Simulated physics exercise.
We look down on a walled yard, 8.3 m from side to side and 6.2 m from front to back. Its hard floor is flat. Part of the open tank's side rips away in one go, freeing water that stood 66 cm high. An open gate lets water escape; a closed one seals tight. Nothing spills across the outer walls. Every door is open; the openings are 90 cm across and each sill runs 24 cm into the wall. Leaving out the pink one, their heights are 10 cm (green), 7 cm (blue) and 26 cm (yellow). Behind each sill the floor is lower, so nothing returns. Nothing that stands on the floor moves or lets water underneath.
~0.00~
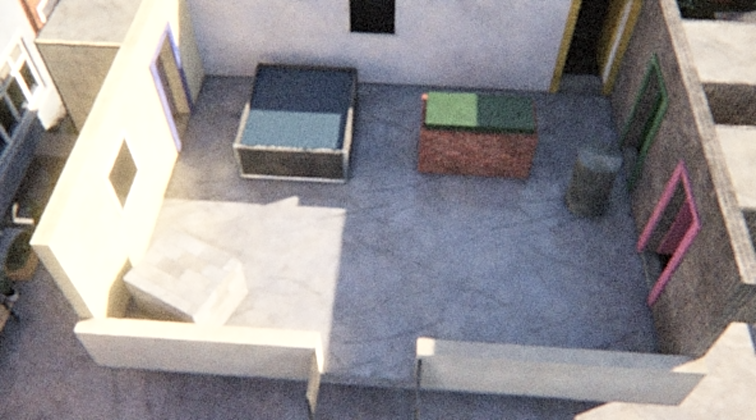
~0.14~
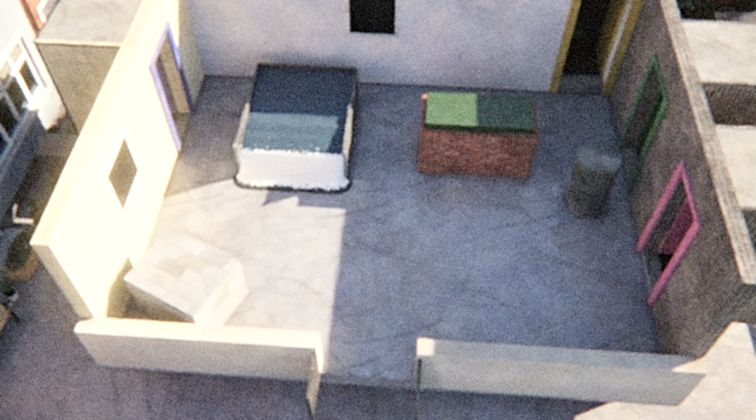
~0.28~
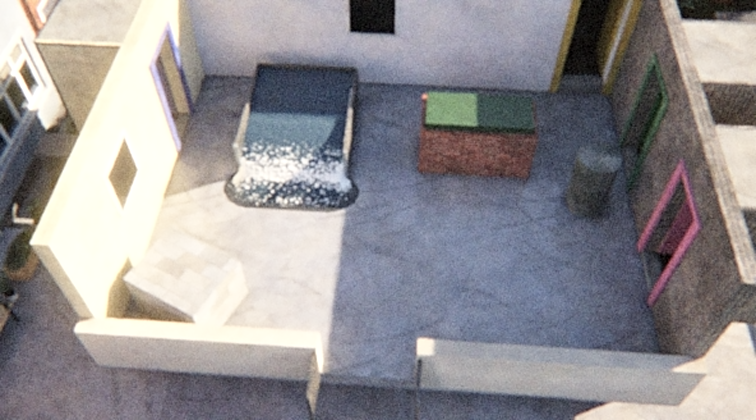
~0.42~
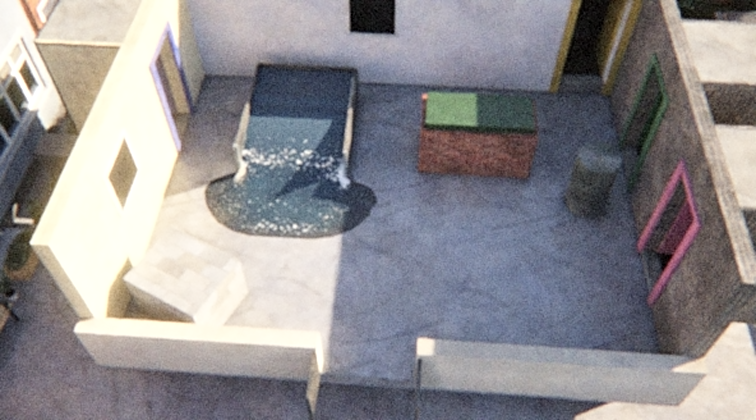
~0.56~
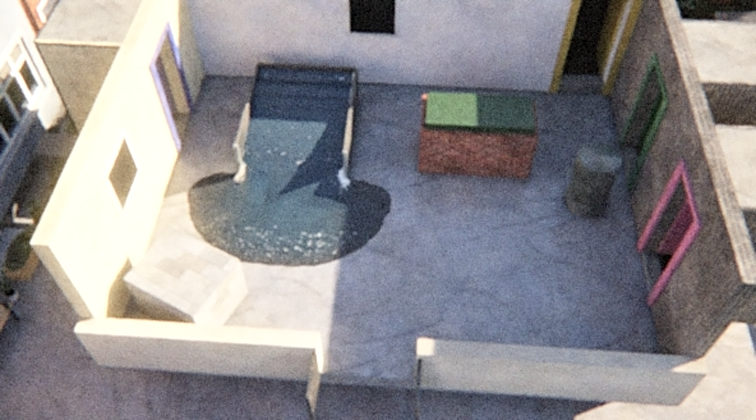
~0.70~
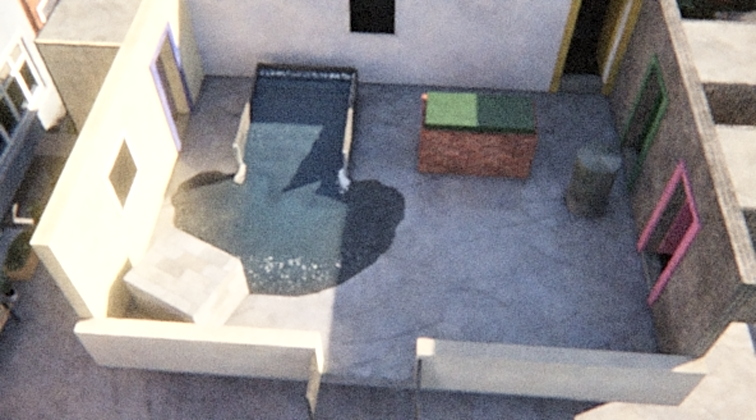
We see a walled yard from above as the near side of an open tank gives way and water pours out, spreading across the floor in a widening dark pool that reaches the pale block at lower left.
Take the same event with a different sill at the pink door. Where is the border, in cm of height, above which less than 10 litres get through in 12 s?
About 8 cm.
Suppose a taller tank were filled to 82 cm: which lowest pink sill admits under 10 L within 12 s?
Then roughly 10.5 cm.
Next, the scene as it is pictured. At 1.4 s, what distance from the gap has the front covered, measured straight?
Roughly 4.0 m.
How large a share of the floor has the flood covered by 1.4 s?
Some 30 per cent of it.
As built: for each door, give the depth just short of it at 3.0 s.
In cm: Pink 0, green 0, blue 0, yellow 0.
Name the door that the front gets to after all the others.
Last comes the yellow one.
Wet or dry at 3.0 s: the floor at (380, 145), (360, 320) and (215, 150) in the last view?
In that order: Still dry, wet, dry.
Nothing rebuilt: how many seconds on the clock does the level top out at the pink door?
At about 6.0 s.
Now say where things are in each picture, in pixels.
In the first frame, still water, 66 cm deep, in the open tank at (299, 109); the pink door at (666, 240) is dry.
In the second frame, water pours out at (293, 169) and has run 0.3 m, to (242, 184); about 9 cm deep outside, 66 cm at the back.
In the third frame, the gap is at (293, 169), the front 0.7 m out at (241, 202); the back of the open tank holds 66 cm.
In the fourth frame, the front is at (245, 230), 1.3 m from the gap at (293, 170); 3.0 m2 of floor is wet, 66 cm left at the back.
In the fifth frame, the front is at (266, 261), 1.9 m from the gap at (294, 171); 4.7 m2 of floor is wet, 62 cm left at the back.
In the sixth frame, water pours out at (293, 171) and has run 2.4 m, to a hidden place; about 6 cm deep outside, 56 cm at the back; the pink door at (666, 240), 6.3 m from the gap, is still 4.3 m from the nearest water.
After 1.4 s water covers 30 % of the floor, deepest (38 cm) near (267, 355); it has not reached the pink door.
After 3.0 s water covers 40 % of the floor, deepest (32 cm) near (115, 344); it has not reached the pink door.
After 12.0 s water covers 95 % of the floor, deepest (8 cm) near (167, 190); 6 cm at the pink door, 9 litres in over its 8 cm sill.
At the pink door as built, the water arrived by 4.6 s and peaked near 11 cm at 6.2 s.
With a sill of 6.5 cm, 26 litres would have come in within the 12 s; with 10 cm, 1 litre. So under 10 litres takes about 8 cm.
